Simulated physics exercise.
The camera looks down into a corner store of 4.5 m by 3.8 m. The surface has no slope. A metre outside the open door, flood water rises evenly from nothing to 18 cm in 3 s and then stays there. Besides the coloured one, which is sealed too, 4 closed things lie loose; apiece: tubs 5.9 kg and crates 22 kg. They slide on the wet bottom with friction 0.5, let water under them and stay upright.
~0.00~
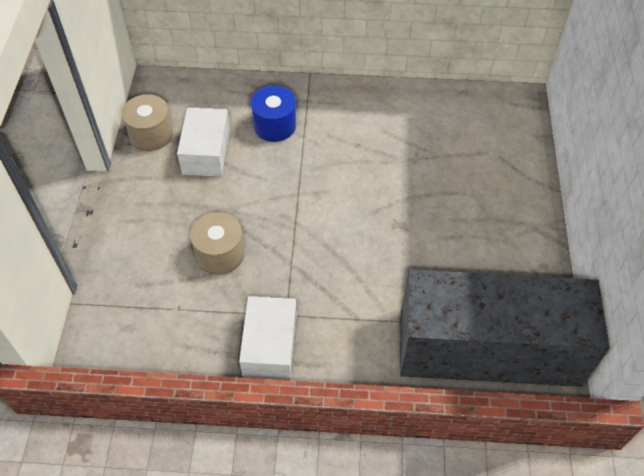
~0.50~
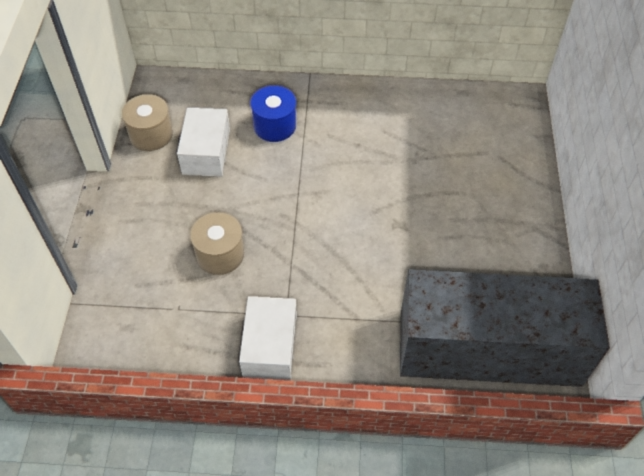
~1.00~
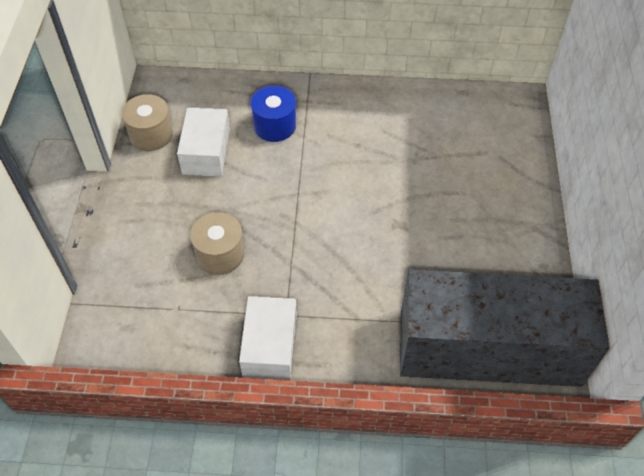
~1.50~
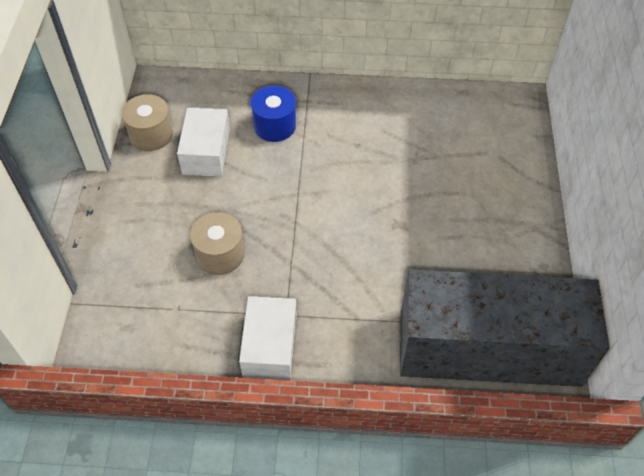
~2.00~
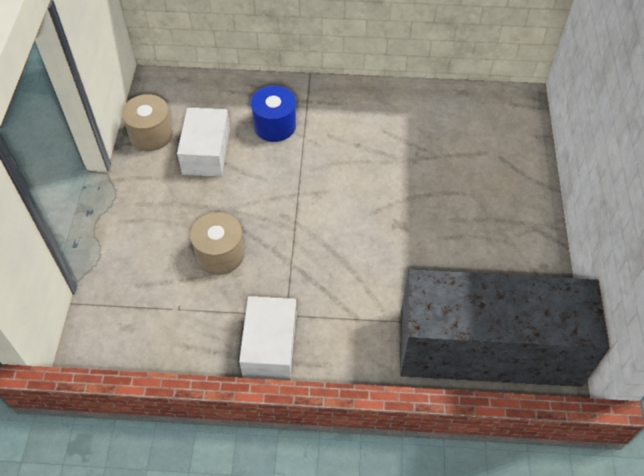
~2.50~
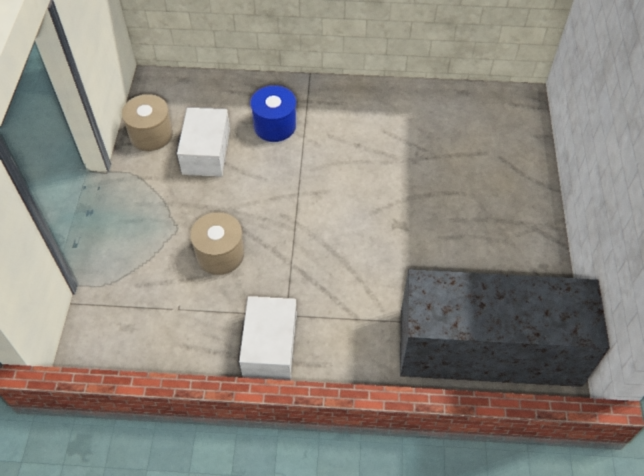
A walled corner store with a bare concrete floor is seen from above by a still camera, past a low red brick wall. A blue tub stands near the back wall, with two tan tubs and two white crates to its left and below, and a dark speckled block at lower right. Water covers the paving outside, then enters through the left doorway and spreads thinly inward, while nothing shifts.
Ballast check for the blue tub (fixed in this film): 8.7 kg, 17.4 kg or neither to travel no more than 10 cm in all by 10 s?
Verdict: The smaller load will do.
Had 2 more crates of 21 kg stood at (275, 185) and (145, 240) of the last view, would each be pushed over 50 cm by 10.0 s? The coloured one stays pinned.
In that order: Over, past it.
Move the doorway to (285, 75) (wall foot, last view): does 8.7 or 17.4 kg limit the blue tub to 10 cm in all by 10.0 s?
Then neither weight holds it.
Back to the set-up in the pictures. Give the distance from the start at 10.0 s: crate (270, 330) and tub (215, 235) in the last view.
In turn: 0 cm, 300 cm.
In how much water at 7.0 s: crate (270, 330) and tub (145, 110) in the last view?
About 6 and 4 cm.
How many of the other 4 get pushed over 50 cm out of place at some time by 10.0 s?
That makes 1.
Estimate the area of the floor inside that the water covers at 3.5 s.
Roughly 3.0 m2.
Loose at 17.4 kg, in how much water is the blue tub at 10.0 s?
Roughly 4 cm.
After 3.5 s the blue tub would be 0 cm from its start with 8.7 kg and 0 cm from its start with 17.4 kg; 0 cm of water round it then.
After 4.5 s the blue tub would be 0 cm from its start with 8.7 kg and 0 cm from its start with 17.4 kg; 0 cm of water round it then.
After 7.0 s the blue tub would be 0 cm from its start with 8.7 kg and 0 cm from its start with 17.4 kg; 1 cm of water round it then.
After 10.0 s the blue tub would be 0 cm from its start with 8.7 kg and 0 cm from its start with 17.4 kg; 4 cm of water round it then.
